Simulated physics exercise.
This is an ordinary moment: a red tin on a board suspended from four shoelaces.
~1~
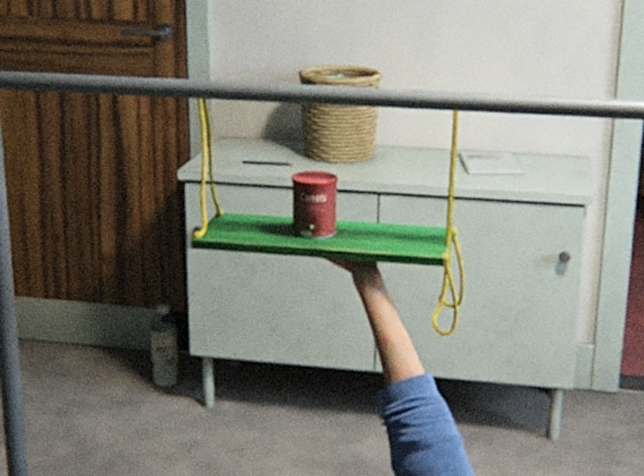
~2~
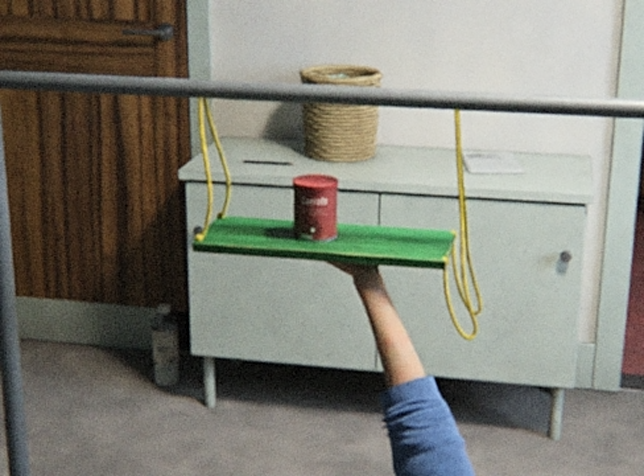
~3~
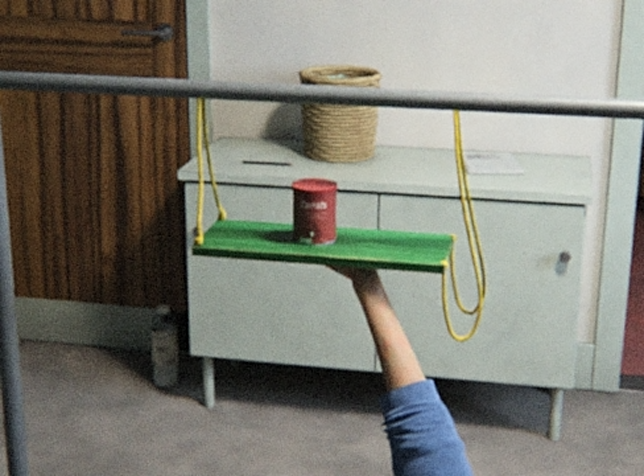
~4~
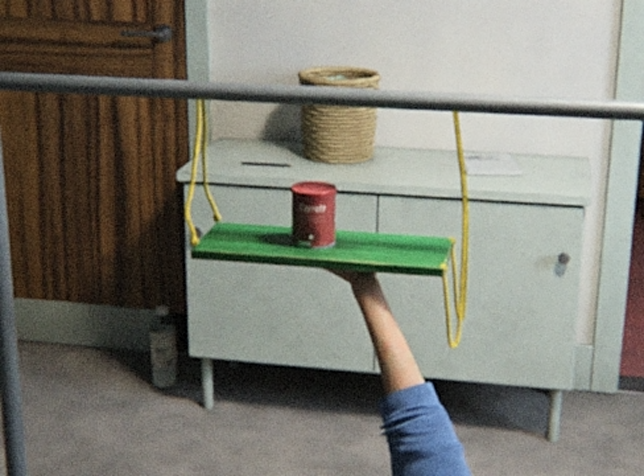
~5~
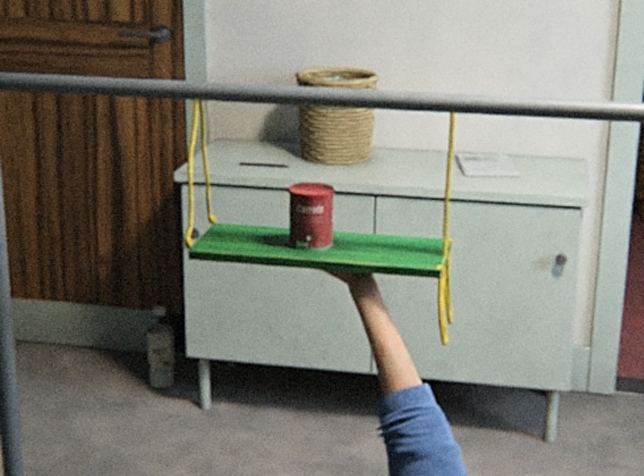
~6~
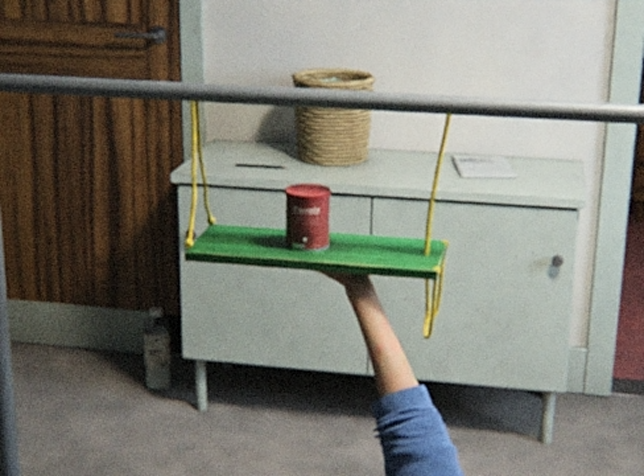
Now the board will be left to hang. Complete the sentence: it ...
It leaves to the right.
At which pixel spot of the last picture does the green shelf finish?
Resting point: Around (301, 322).
Then, 0.42 s past the final frame, board tipped 41° down to the right; tin falling near (353, 392).
Then, 0.96 s past the final frame, board tipped 55° down to the right; tin on the floor.
Then, 1.50 s past the final frame, board tipped 40° down to the right; tin on the floor.
When it is over, board tipped 42° down to the right; tin on the floor. The red tin tumbles from the right end.
